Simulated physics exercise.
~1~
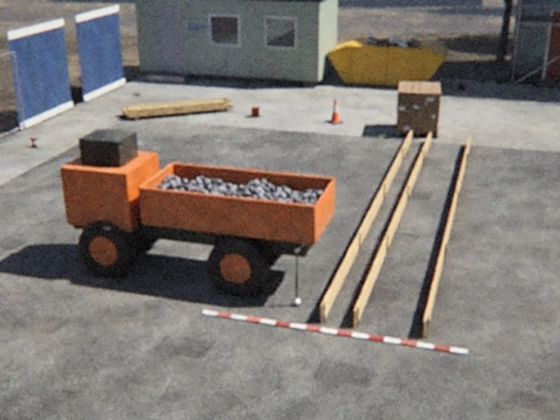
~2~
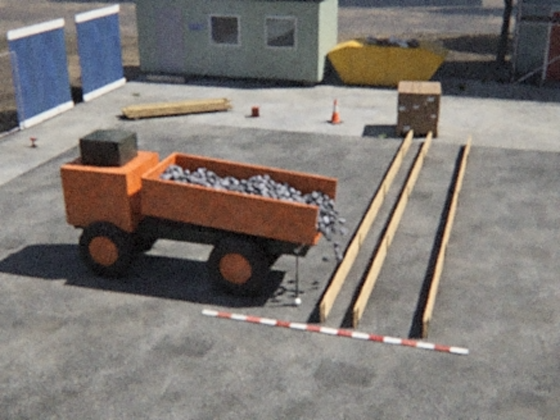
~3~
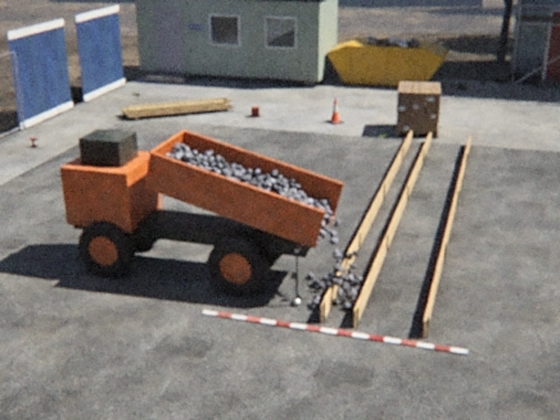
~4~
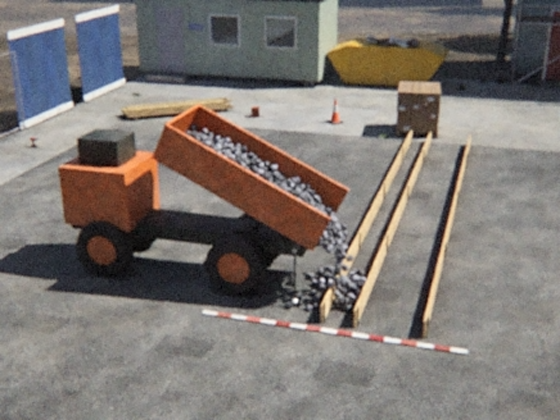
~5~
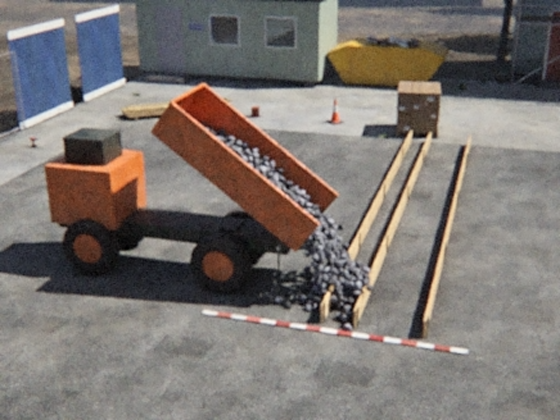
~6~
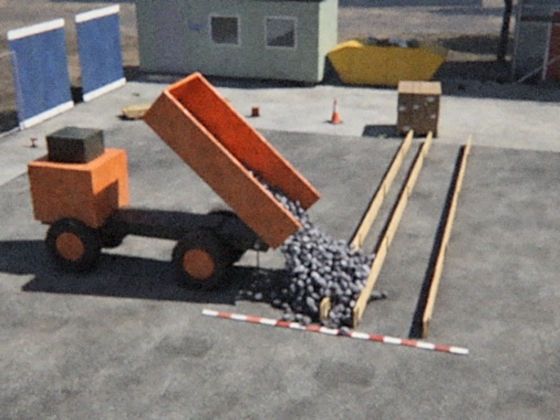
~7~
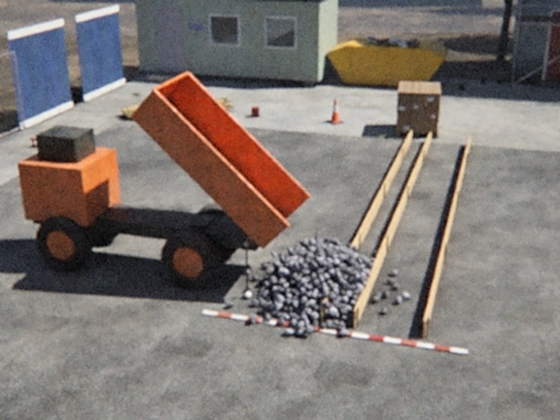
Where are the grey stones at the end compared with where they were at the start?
At the start the stones are loaded in the truck's orange bed. By the end they lie lower and further right, in a heap on the ground behind the truck, around the near ends of the planks.
Orange dump truck tipping grey stones from its rising bed, rolling left and leaving them heaped over the nearest plank ends.
